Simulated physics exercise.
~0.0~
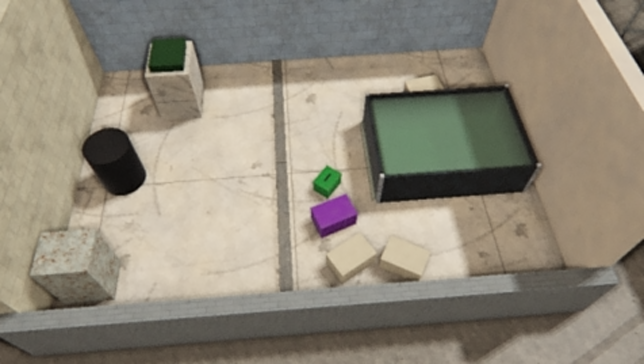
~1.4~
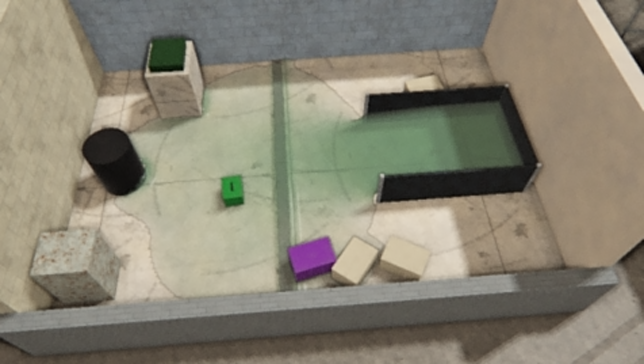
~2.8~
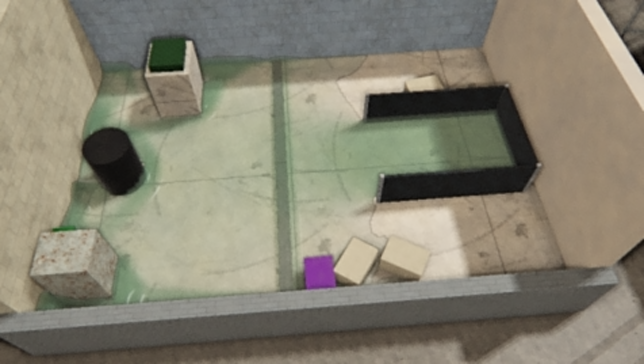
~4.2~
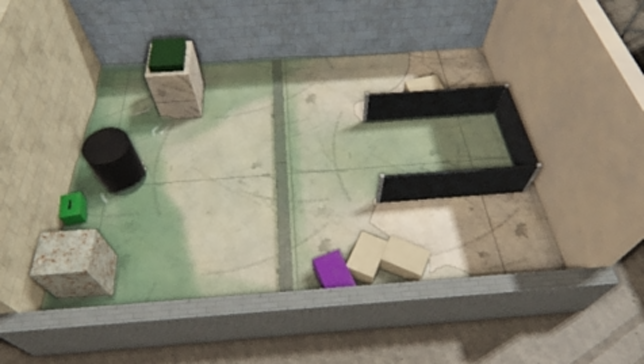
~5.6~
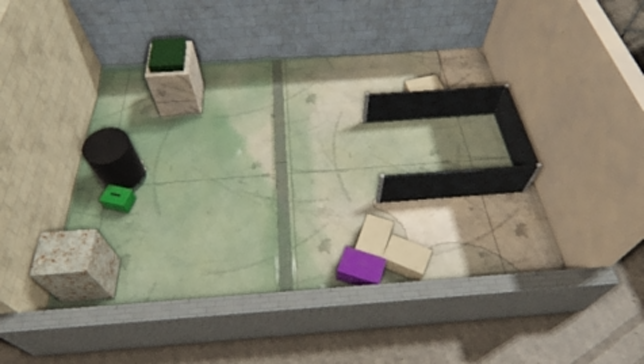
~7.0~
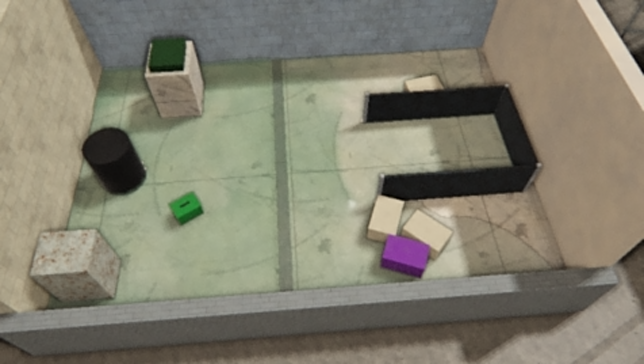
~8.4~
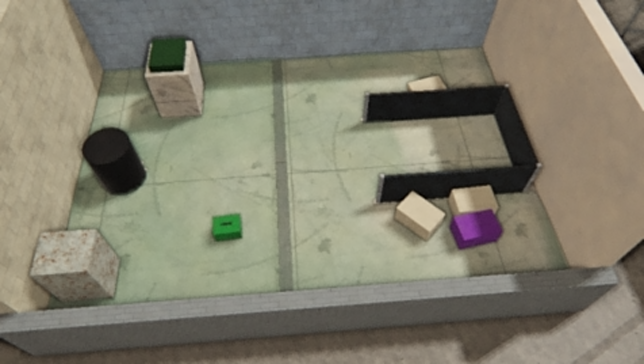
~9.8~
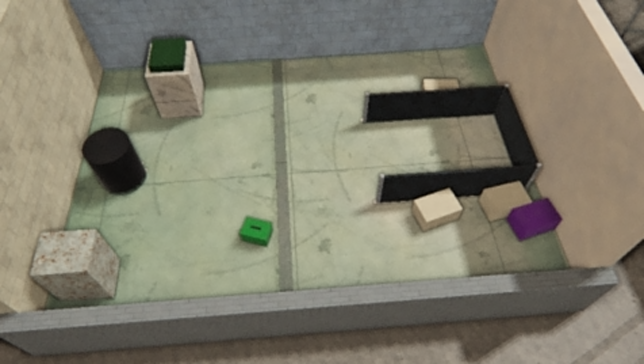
Water bursts from the tank, sweeping the green tote left before crates drift right.
